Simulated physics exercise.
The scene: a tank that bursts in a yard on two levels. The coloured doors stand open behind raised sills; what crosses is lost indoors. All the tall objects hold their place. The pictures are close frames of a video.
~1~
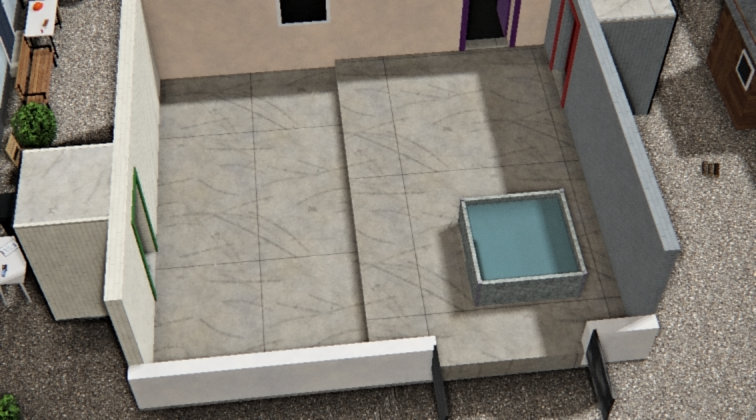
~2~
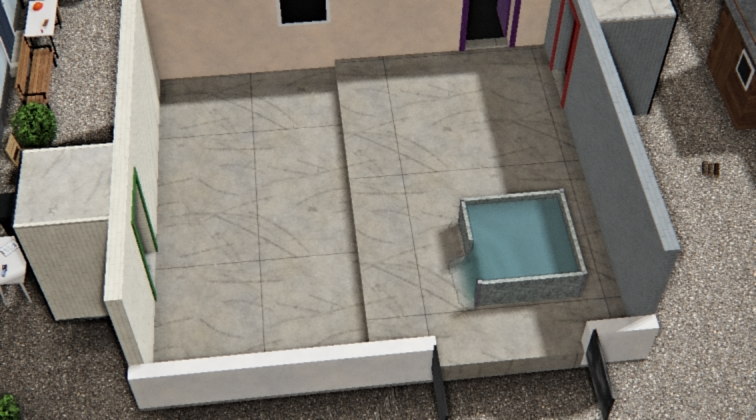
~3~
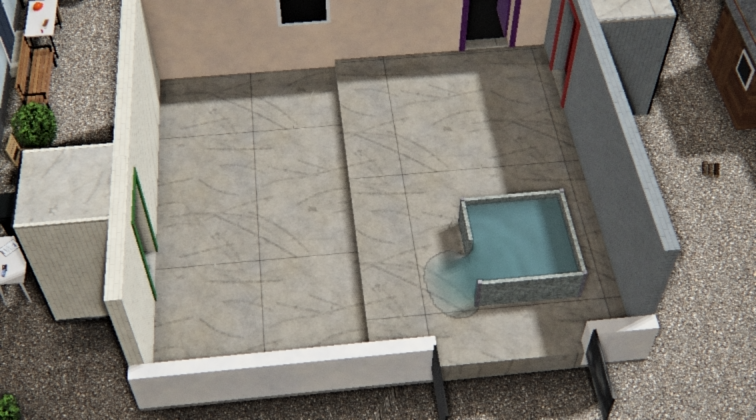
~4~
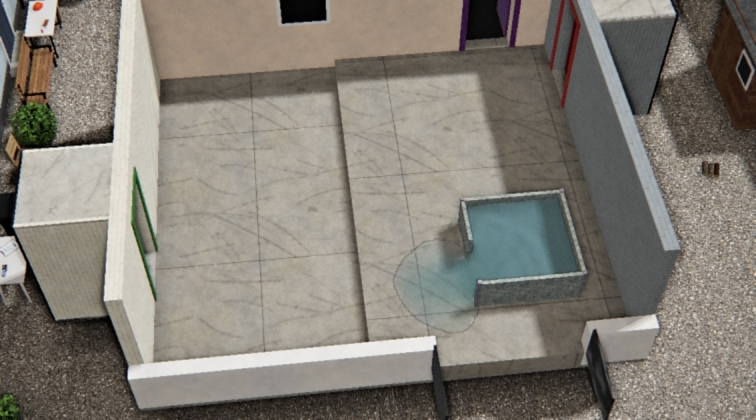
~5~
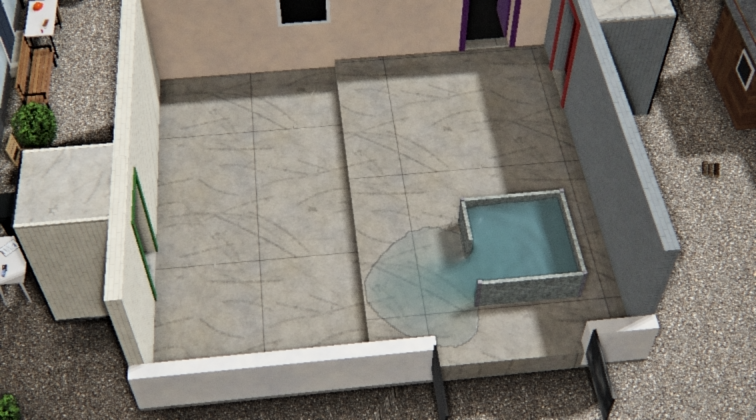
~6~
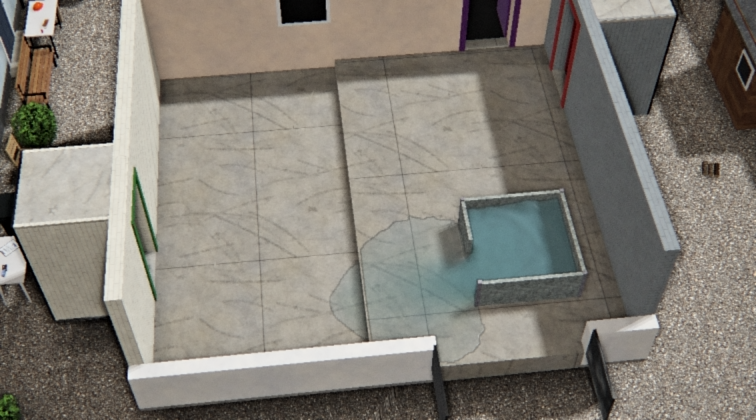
In a walled, paved yard on two levels, a square stone tank holds still water near the lower right. A gap opens in its left side and water pours out, spreading leftward across the paving in a widening, rounded sheet that crosses the edge between the two levels.
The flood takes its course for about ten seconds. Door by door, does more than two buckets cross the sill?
One by one: The red door holds within the limit; the green door floods; the purple door holds within the limit.
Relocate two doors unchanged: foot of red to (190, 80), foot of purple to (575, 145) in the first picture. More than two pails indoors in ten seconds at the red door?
My reading: The red one is over.
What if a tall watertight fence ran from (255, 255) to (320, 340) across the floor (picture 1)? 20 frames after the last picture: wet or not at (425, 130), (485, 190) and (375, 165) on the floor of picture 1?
One after the other: Clear, free of water, no water.
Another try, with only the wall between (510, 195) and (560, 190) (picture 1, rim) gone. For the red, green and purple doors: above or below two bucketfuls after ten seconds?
One by one: The red one takes more; the green one lets less in; the purple one goes over.
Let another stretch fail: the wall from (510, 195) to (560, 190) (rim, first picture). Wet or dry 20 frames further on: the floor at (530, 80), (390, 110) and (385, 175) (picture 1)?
One after the other: Flooded, under water, not flooded.
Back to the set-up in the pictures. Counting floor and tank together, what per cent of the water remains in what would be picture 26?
Near 96 in a hundred.
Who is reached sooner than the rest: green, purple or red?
That is the green one.
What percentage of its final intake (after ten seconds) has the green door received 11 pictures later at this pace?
Close to 0 %.
A moment on, water covers 20 % of the floor; the red door not reached, the green door not reached, the purple door not reached.
Next, water covers 30 % of the floor; the red door not reached, the green door not reached, the purple door not reached.
Then, water covers 40 % of the floor; the red door not reached, the green door under two buckets in, the purple door not reached.
Later, water covers 45 % of the floor; the red door not reached, the green door over two buckets in, the purple door not reached.
In the end, water covers 55 % of the floor; the red door not reached, the green door over two buckets in, the purple door not reached.
